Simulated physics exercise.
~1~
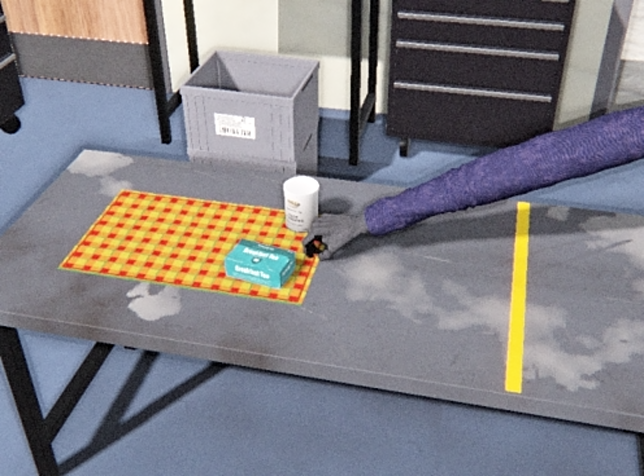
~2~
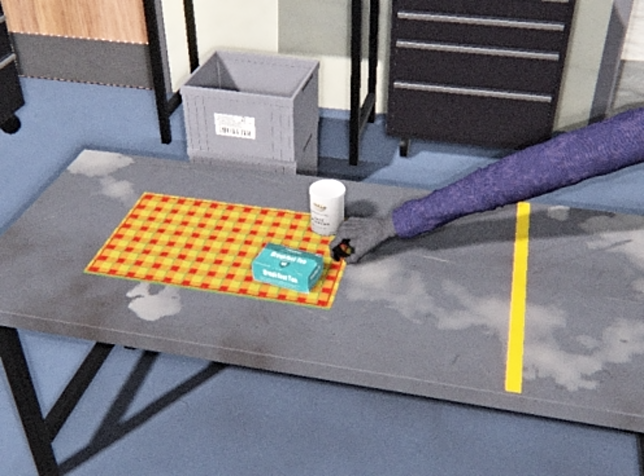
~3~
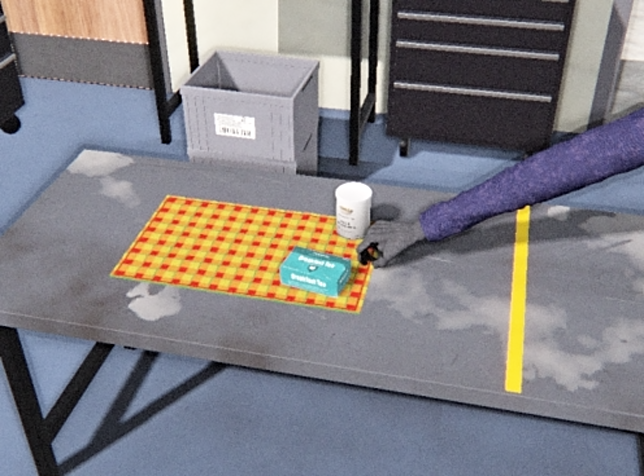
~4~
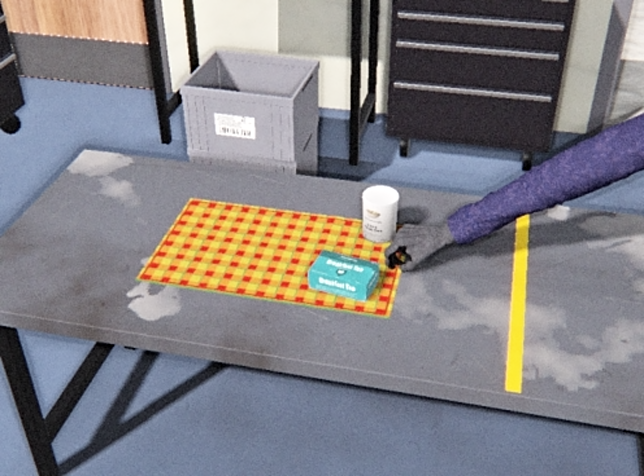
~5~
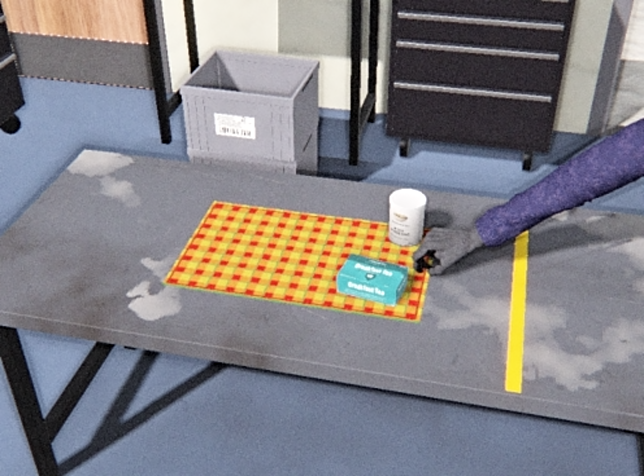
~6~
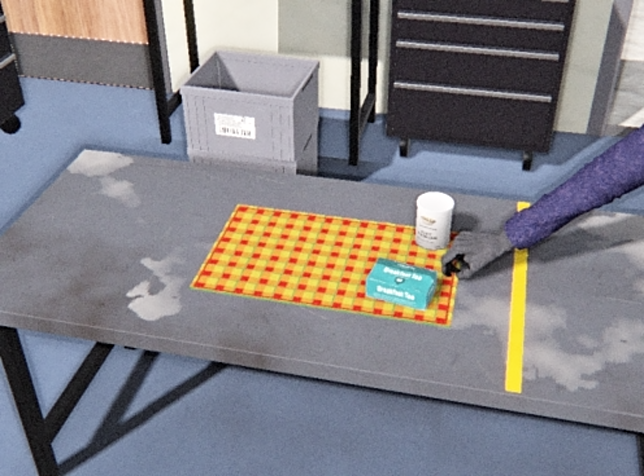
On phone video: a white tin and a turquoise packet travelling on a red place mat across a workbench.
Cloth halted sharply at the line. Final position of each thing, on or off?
White tin off; turquoise packet off.
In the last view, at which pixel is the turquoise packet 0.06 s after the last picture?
Position at that time: (437, 288).
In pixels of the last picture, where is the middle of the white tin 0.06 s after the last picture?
At that time it is around pixel (467, 226).
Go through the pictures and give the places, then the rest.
In the first picture, place mat end (301, 305); white tin (301, 186); turquoise packet (260, 255); tape (514, 373).
In the second picture, place mat end (330, 309), far hem (83, 273); turquoise packet (288, 259).
In the third picture, place mat end (359, 314); white tin (354, 192).
In the fourth picture, place mat end (389, 318), far hem (136, 280); turquoise packet (344, 266).
In the fifth picture, place mat end (419, 323); white tin (408, 199).
In the sixth picture, place mat end (450, 327), far hem (190, 288); white tin (436, 202); turquoise packet (402, 274); tape (514, 373).
Then, 0.06 s later than the last view, hem short of the tape; white tin on the cloth near (467, 226); turquoise packet on the cloth near (437, 288).
Then, 0.17 s later than the last view, hem at the tape; white tin ahead of the hem near (523, 233); turquoise packet on the cloth near (497, 297).
Finally, hem at the tape; white tin ahead of the hem near (594, 243); turquoise packet ahead of the hem near (561, 308). The white tin slides clear of the cloth and the turquoise packet leaves the cloth.
